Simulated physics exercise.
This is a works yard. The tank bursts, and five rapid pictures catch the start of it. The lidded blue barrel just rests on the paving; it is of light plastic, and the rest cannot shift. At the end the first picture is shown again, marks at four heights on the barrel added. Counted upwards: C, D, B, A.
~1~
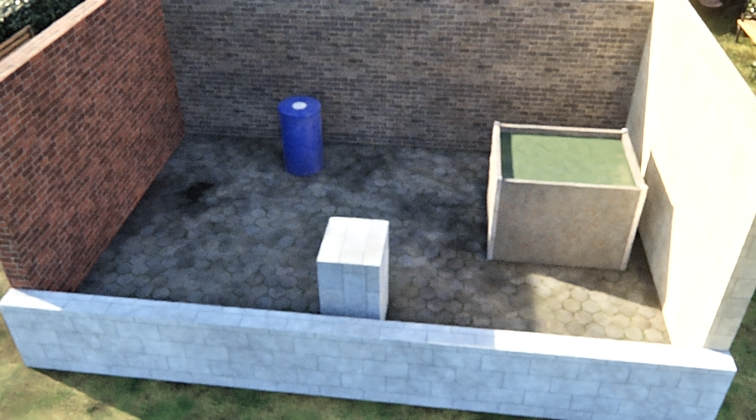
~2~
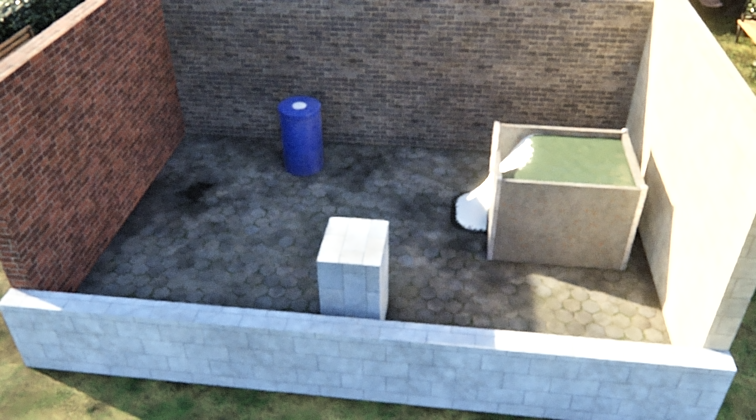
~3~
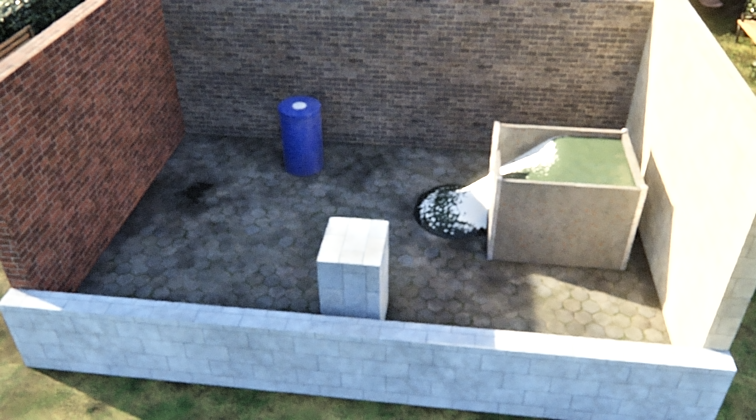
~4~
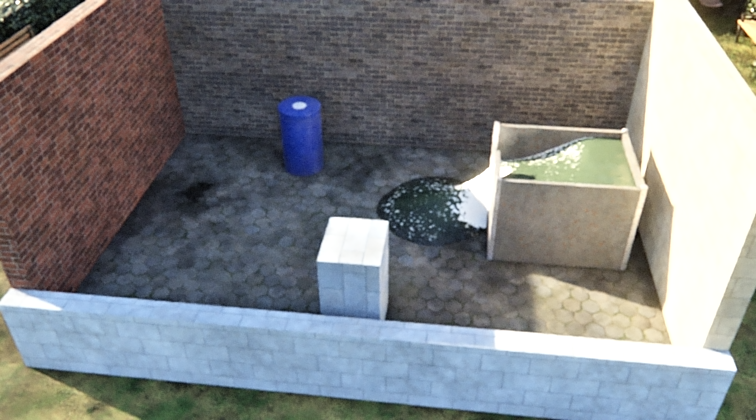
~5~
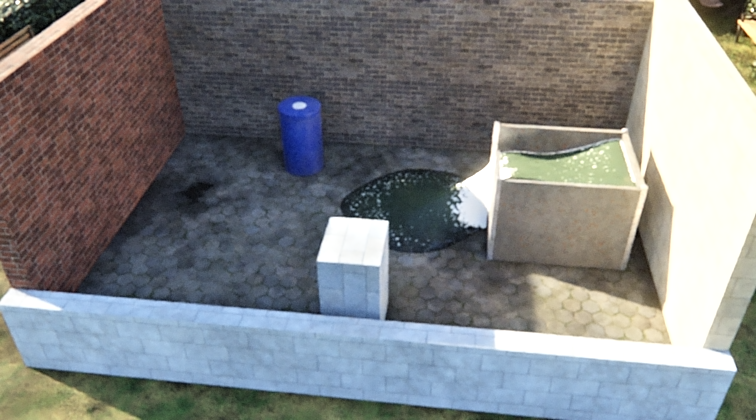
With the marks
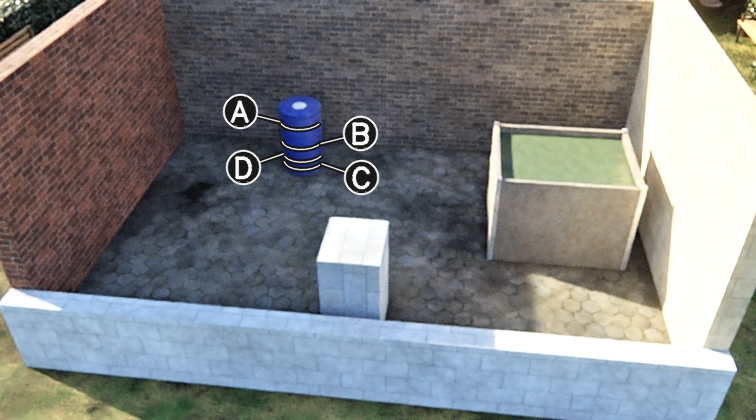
Works yard with water pouring from the left side of a full tank and spreading leftward across the paving in a widening pool.
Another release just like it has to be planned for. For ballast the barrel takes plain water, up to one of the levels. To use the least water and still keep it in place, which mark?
Use mark B.
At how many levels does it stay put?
Two.
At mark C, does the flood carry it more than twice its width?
Yes, clearly.
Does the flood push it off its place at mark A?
No.
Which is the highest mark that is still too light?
D.
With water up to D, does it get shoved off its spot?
Yes, that goes wrong.
On the marked copy, A at (296, 129); B at (298, 149); C at (299, 169); D at (299, 162); from the bottom up C, D, B, A.
If A is chosen, it does not move.
If B is chosen, it does not move.
If C is chosen, it is pushed about 5 times its own width away.
If D is chosen, it is pushed about its own width away.
